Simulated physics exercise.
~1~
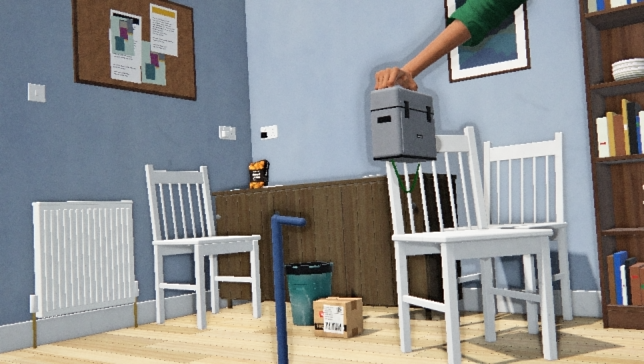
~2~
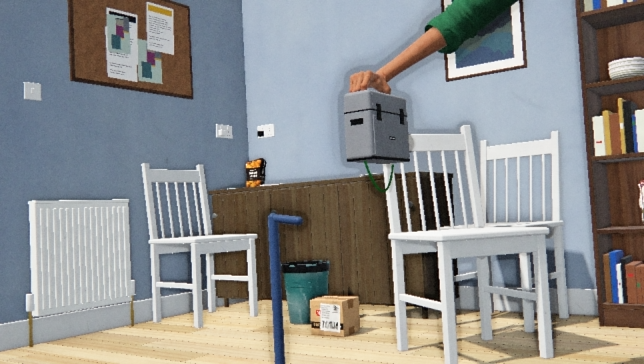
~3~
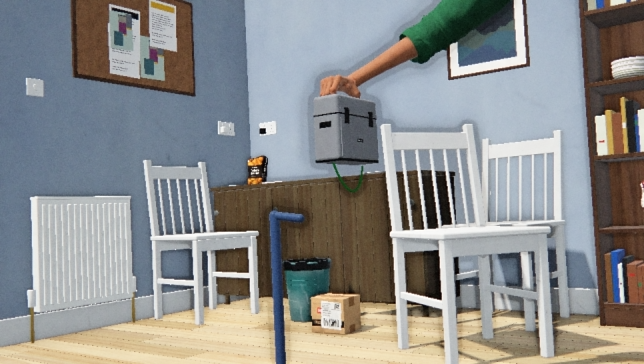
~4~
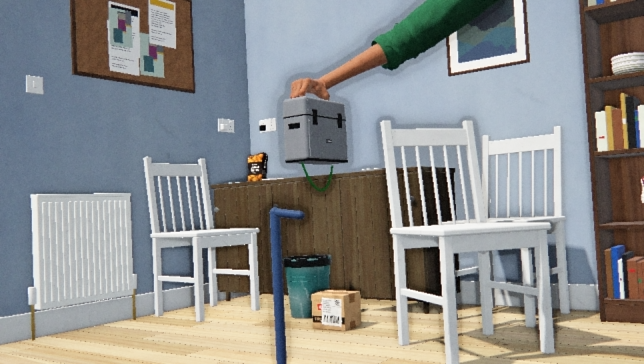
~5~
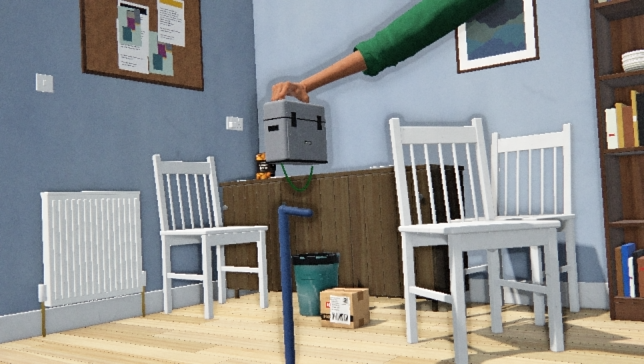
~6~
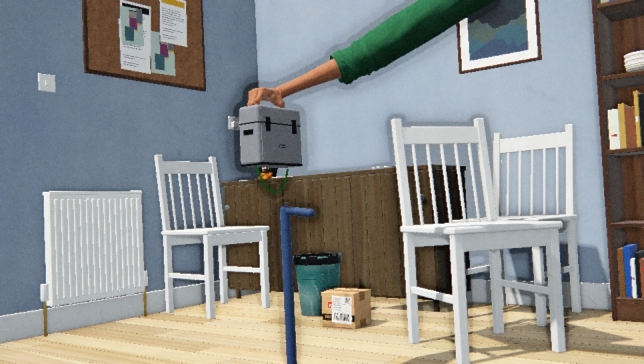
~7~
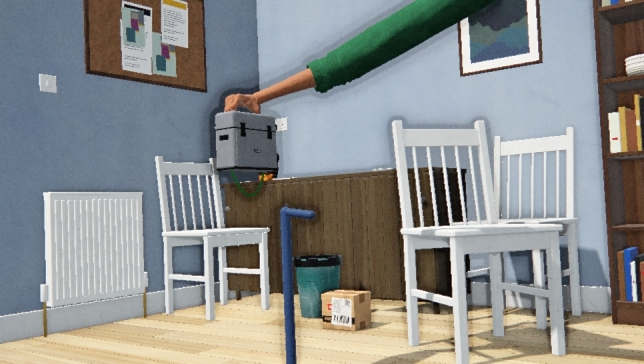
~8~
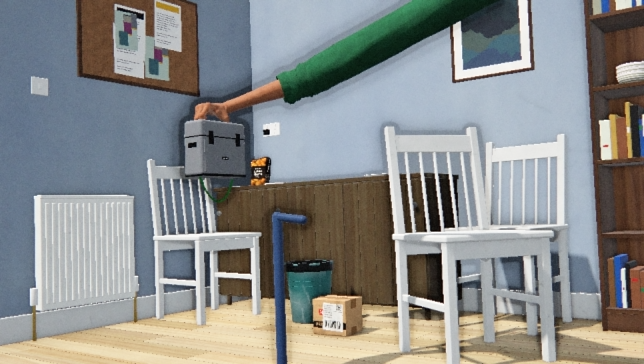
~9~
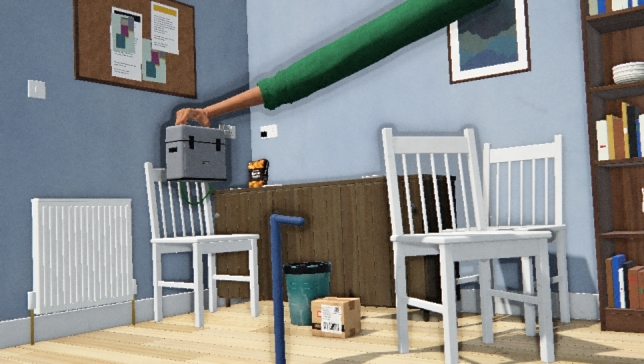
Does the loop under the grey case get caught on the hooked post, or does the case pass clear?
The grey case passes clear of the hooked post. The hand carries it on to the left with nothing holding it back.
